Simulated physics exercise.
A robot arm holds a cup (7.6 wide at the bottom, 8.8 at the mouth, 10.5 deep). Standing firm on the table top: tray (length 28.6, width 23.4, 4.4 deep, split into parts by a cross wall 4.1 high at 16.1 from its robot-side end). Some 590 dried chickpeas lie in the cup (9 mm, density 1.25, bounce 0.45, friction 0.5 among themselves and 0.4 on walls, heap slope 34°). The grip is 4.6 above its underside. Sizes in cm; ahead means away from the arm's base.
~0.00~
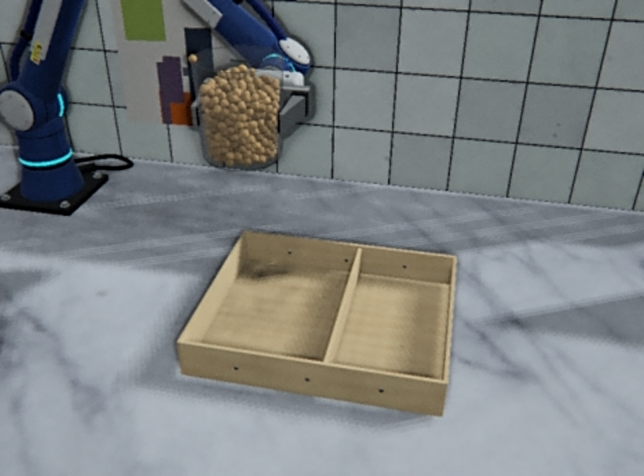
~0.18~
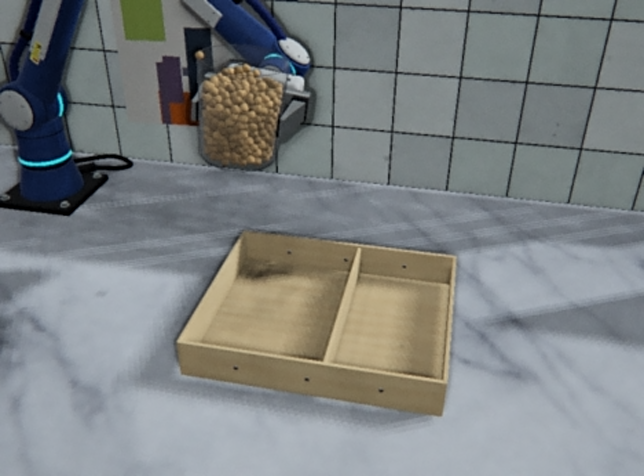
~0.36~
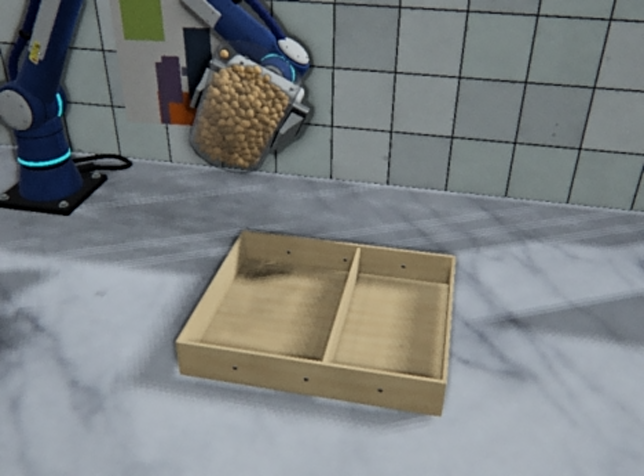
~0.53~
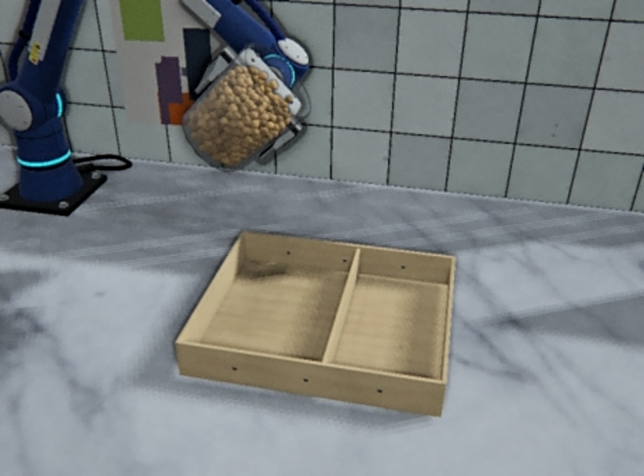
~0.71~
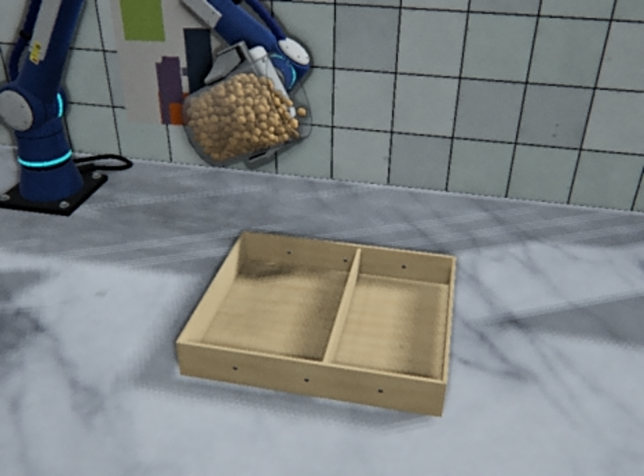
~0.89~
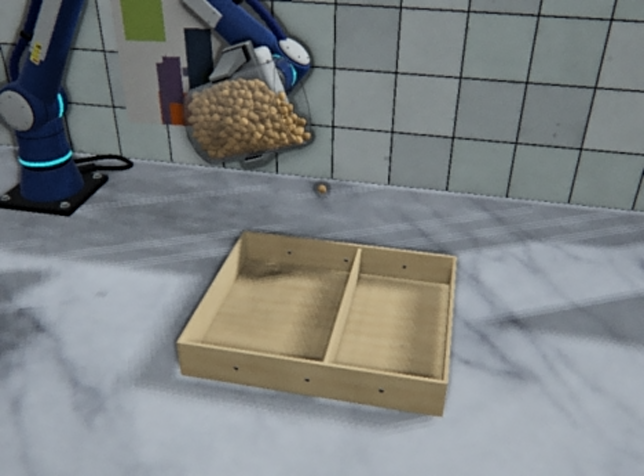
At the start, a blue robot arm holds a clear cup full of chickpeas, nearly upright, behind a divided wooden tray on a marble table. The arm then tilts the cup steadily further over, and the chickpeas shift toward its right side until a single one is out beyond the rim.
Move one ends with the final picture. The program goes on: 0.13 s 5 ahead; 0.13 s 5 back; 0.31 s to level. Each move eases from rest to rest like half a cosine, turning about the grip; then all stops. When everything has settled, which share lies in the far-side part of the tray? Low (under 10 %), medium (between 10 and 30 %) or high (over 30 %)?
A medium share, between 10 and 30 %, ends in the far-side part of the tray.
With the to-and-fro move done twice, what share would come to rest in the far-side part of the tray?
In that case some 30 per cent.
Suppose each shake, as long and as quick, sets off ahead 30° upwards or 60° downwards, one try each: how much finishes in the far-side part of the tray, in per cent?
Some 35 and 5 per cent.
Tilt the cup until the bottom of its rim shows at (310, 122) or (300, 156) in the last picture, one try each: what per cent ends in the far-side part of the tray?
About 10 and 50 per cent.
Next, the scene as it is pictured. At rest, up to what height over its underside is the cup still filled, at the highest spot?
Roughly 7.5 cm.
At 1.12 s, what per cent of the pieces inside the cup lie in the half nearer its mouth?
About 65 per cent.
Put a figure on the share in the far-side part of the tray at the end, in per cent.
Roughly 20 per cent.
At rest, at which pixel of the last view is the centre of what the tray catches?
Around (384, 330).
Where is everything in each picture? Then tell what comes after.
The first picture shows the cup middle at (241, 110), level; upper third of the load around (242, 94), from x 195 to 275, top at y 60; 590 in the cup.
The second picture shows the cup middle at (241, 110), tilted 7° forward; upper third of the load around (239, 93), from x 200 to 280, top at y 55.
The third picture shows the cup middle at (242, 111), tilted 24° forward; upper third of the load around (240, 95), from x 200 to 285, top at y 55.
The fourth picture shows the cup middle at (243, 113), tilted 46° forward; upper third of the load around (241, 97), from x 190 to 290, top at y 70.
The fifth picture shows the cup middle at (245, 114), tilted 63° forward; upper third of the load around (240, 99), from x 190 to 300, top at y 75.
The sixth picture shows the cup middle at (246, 115), tilted 70° forward; upper third of the load around (236, 101), from x 190 to 320, top at y 80; 589 in the cup, 1 in flight or on a rim.
After 1.12 s, tilted 70° forward, highest piece 29 above the table; 505 in the cup, 1 in the robot-side part, 84 in flight or on a rim.
After 1.35 s, tilted 21° forward, highest piece 32 above the table; 407 in the cup, 118 in the far-side part, 54 in the robot-side part, 11 in flight or on a rim.
After 1.66 s, level, highest piece 30 above the table; 407 in the cup, 125 in the far-side part, 55 in the robot-side part, 3 on the table or floor.
After 2.71 s, level, highest piece 30 above the table; 407 in the cup, 125 in the far-side part, 55 in the robot-side part, 3 on the table or floor.
In the end, 407 in the cup, 125 in the far-side part, 55 in the robot-side part, 3 on the table or floor. That is 21 % in the far-side part of the tray.
